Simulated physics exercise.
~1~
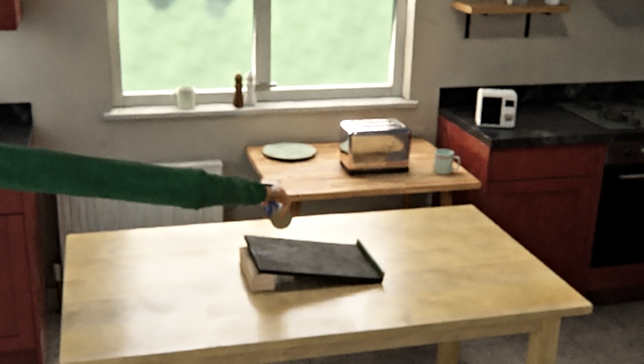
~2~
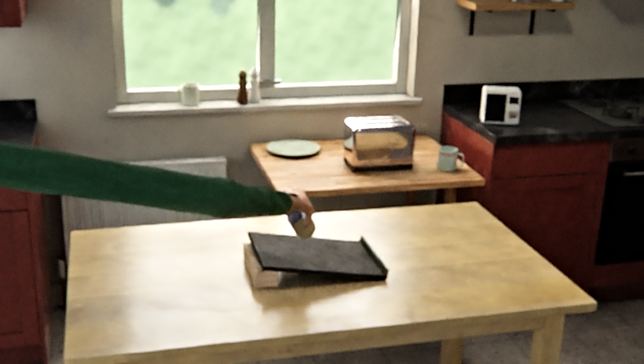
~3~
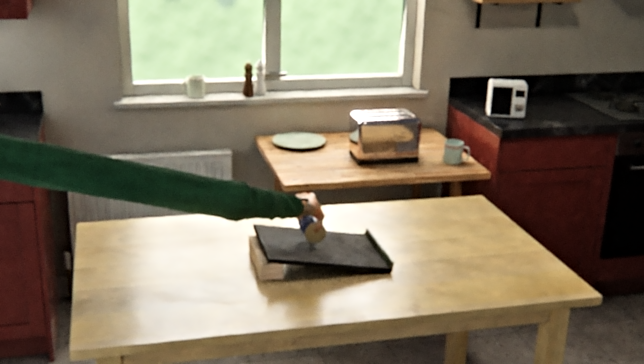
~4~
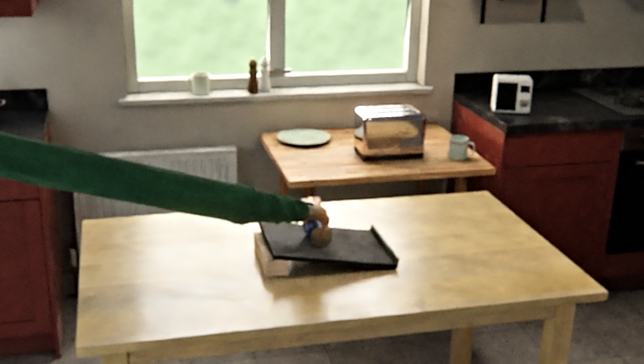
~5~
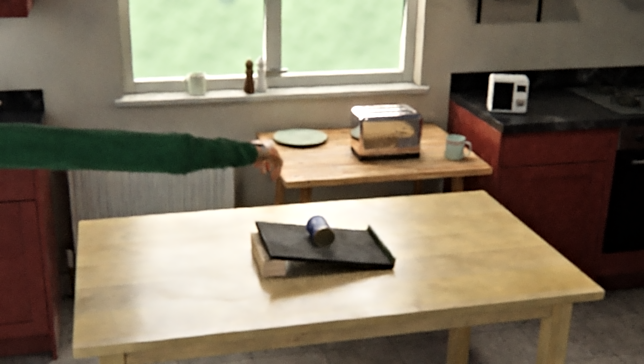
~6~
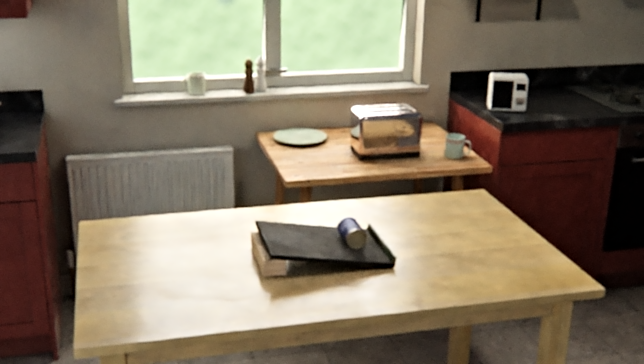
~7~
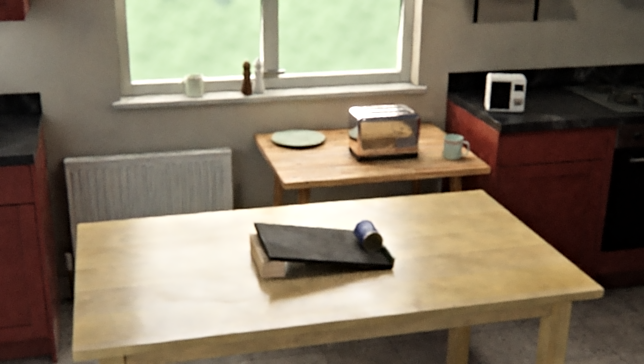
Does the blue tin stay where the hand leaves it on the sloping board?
No, once the hand lets go the tin moves down the slope to the right, ending near the board's low end.
